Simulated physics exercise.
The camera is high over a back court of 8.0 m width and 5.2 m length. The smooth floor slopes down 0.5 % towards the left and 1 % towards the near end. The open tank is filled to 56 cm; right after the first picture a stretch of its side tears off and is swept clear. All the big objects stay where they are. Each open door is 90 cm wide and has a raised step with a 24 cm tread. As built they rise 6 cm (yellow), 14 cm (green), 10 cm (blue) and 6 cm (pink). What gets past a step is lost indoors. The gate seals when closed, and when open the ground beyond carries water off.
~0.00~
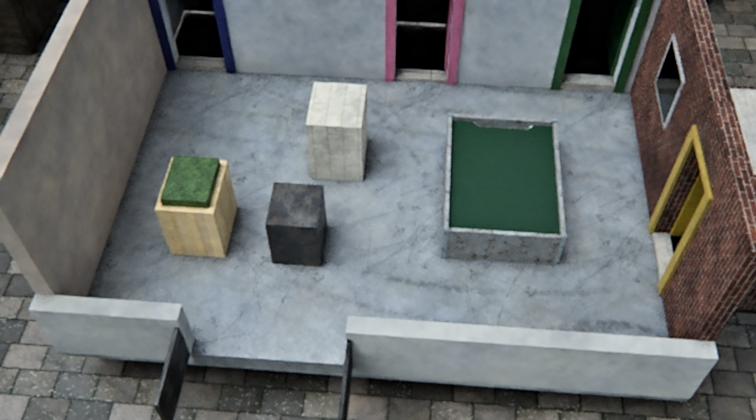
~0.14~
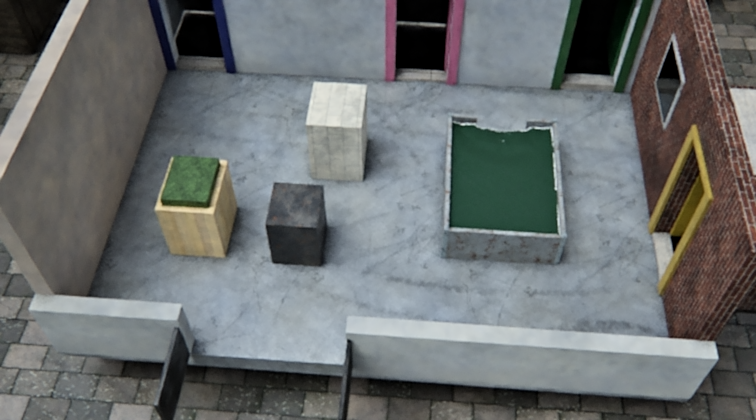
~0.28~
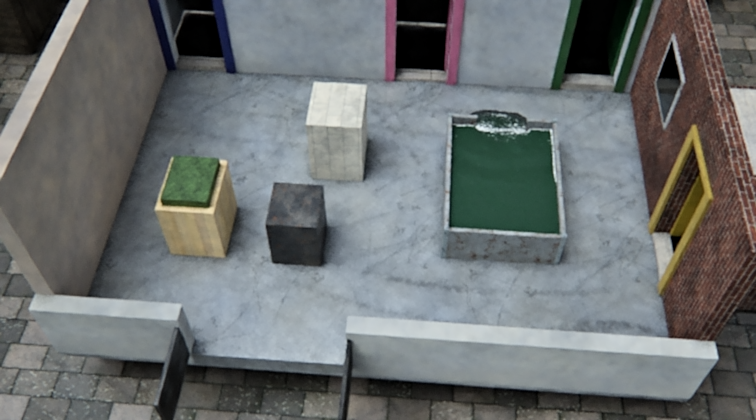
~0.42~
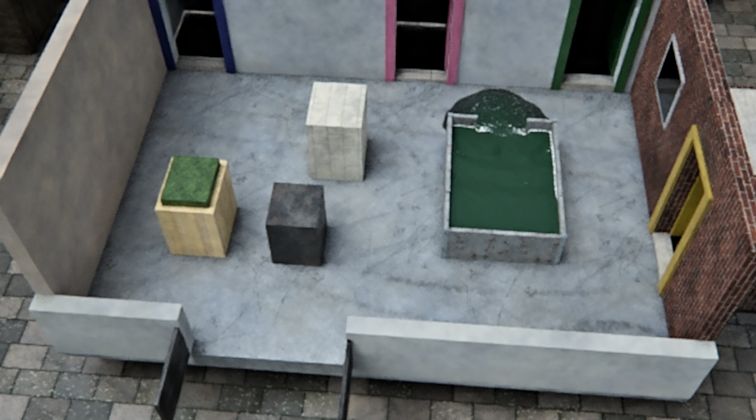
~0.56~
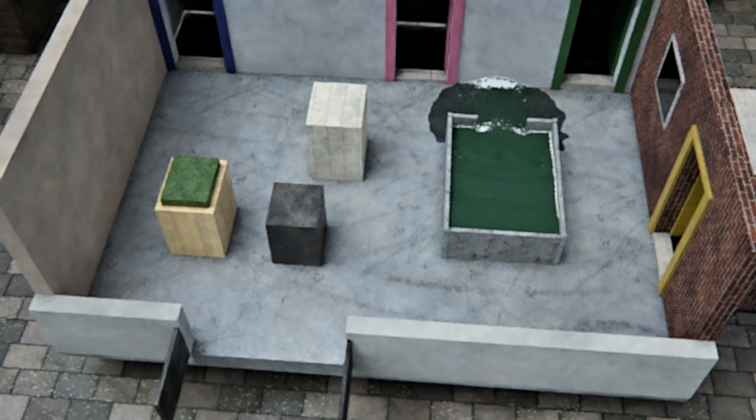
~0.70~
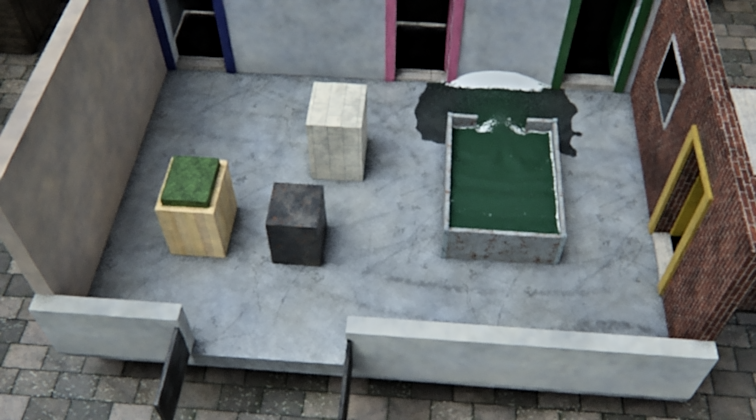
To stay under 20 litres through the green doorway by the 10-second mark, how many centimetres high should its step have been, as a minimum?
About 11 cm.
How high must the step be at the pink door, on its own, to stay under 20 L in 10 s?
Roughly 10.0 cm at pink.
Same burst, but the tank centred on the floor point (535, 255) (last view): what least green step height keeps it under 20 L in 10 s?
Some 16 cm.
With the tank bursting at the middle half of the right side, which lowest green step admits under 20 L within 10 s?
About 17 cm.
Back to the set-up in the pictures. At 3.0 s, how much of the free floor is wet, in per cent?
About 35 per cent.
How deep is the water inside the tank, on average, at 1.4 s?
Some 42 cm.
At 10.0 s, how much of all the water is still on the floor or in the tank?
Some 96 per cent remains.
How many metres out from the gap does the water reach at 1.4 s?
About 2.6 m.
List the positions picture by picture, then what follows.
The first frame shows the open tank at (503, 176) is whole and still, 56 cm deep; the green door at (599, 44) is dry.
In the second frame, the gap is on the far side, the front 0.3 m out at a hidden place; the back of the open tank holds 56 cm.
In the third frame, water pours out on the far side and has run 0.7 m, to (488, 113); about 9 cm deep outside, 56 cm at the back.
In the fourth frame, water pours out on the far side and has run 1.2 m, to (488, 93); about 6 cm deep outside, 56 cm at the back.
In the fifth frame, the front is at (463, 85), 1.4 m from the gap on the far side; 2.3 m2 of floor is wet, 56 cm left at the back.
In the sixth frame, water pours out on the far side and has run 1.6 m, to (435, 83); about 6 cm deep outside, 56 cm at the back; 0.5 m in a straight line remain to the green door at (599, 44).
After 1.4 s water covers 10 % of the floor, deepest (32 cm) near (498, 91); 13 cm at the green door, 0 litres in over its 14 cm step.
After 3.0 s water covers 35 % of the floor, deepest (24 cm) near (616, 97); 15 cm at the green door, 2 litres in over its 14 cm step.
After 10.0 s water covers 85 % of the floor, deepest (11 cm) near (77, 329); 6 cm at the green door, 7 litres in over its 14 cm step.
At the green door as built, the water arrived by 1.0 s and peaked near 15 cm at 3.2 s.
Run again over the same 10 s with other heights there, 33 litres in over 9 cm, 14 litres over 12 cm. The limit of 20 litres is kept from about 11 cm up.
